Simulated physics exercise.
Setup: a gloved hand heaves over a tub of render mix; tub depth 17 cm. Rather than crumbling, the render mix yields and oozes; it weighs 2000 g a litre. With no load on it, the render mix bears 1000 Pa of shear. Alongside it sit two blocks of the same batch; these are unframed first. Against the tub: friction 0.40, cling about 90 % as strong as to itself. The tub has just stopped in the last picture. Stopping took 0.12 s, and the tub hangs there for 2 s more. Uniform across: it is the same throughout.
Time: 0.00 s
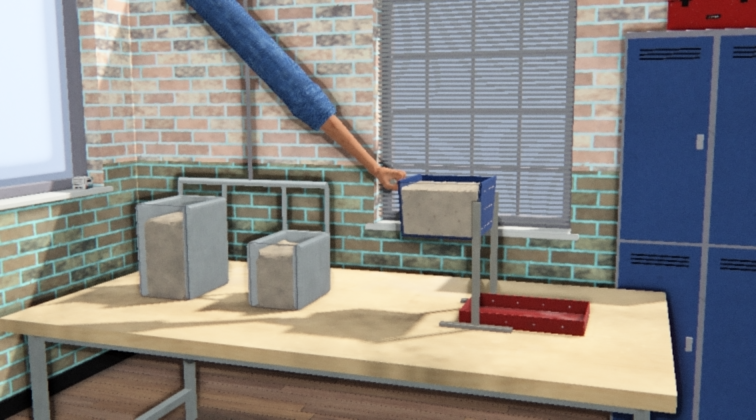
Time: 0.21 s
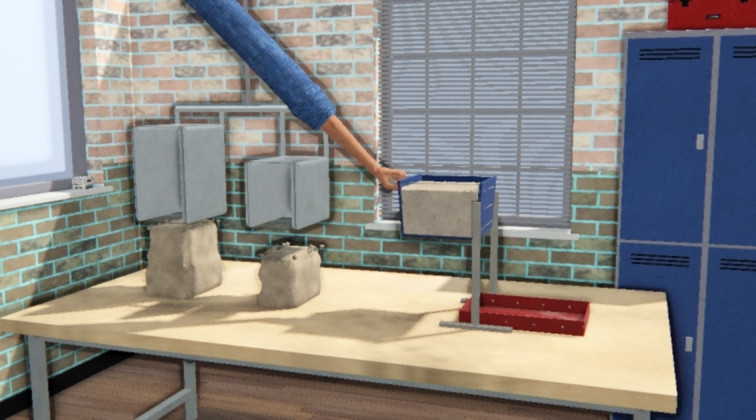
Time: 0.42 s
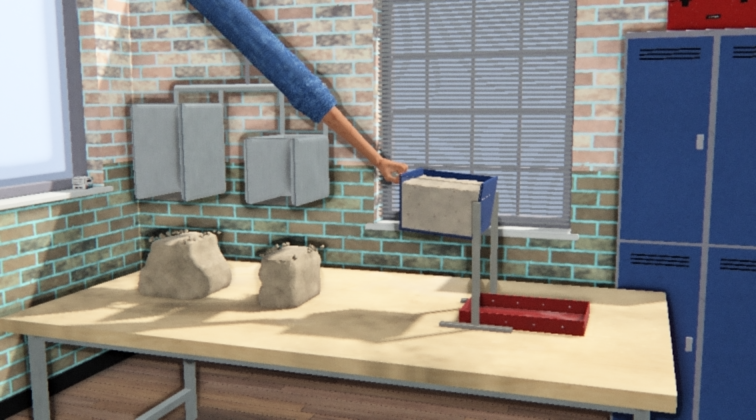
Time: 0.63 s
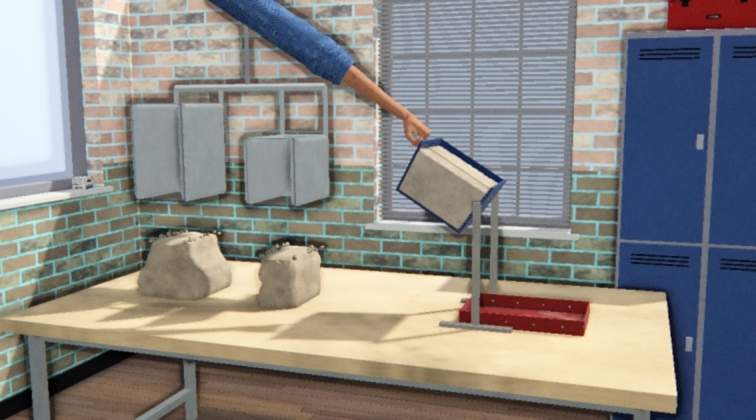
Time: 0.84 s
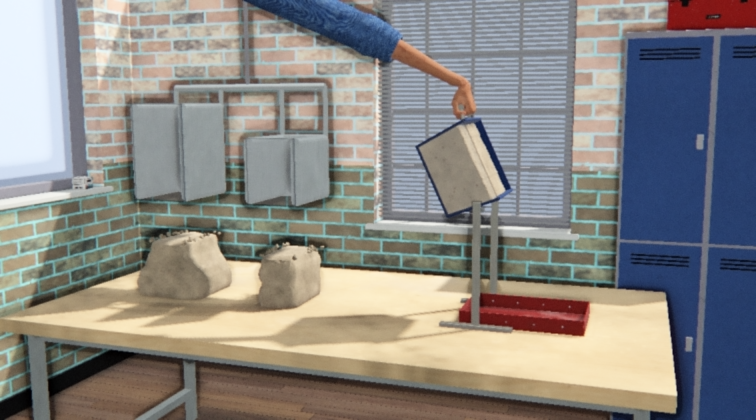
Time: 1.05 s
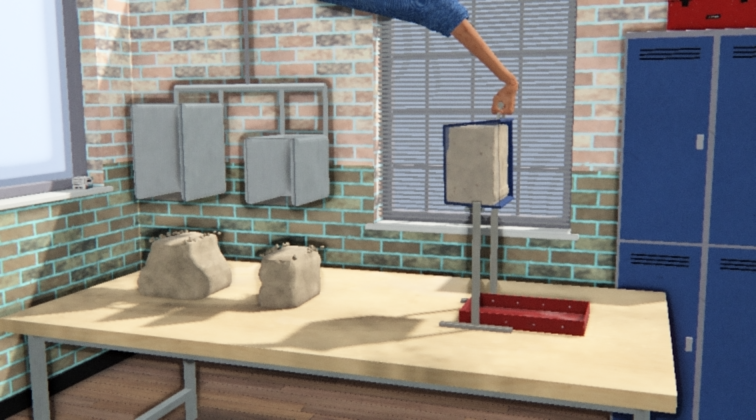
Two grey boxes rose off a pair of beige blocks on the table, and the left block sagged; then a blue-sleeved arm turned the filled blue tub rightward onto its side above a red tray.
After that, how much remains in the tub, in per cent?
Roughly 39 per cent remains in the tub.
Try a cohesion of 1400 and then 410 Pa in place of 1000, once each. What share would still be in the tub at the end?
100 %, then 35 %.
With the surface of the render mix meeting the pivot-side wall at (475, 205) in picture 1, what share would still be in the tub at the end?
About 100 %.
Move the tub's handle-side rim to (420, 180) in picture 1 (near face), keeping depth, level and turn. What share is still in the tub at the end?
The tub would end up holding some 100 % of it.
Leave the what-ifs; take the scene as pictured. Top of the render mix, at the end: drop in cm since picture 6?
About 12 cm.
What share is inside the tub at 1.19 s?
Near 100 %.
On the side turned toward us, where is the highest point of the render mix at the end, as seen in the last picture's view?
Close to pixel (465, 165).
After 1.19 s, the tub is at 88 degrees and holds 100 %.
After 1.36 s, the tub is at 88 degrees and holds 78 %.
After 1.53 s, the tub is at 88 degrees and holds 55 %.
After 1.70 s, the tub is at 88 degrees and holds 39 %.
After 3.05 s, the tub is at 88 degrees and holds 39 %.
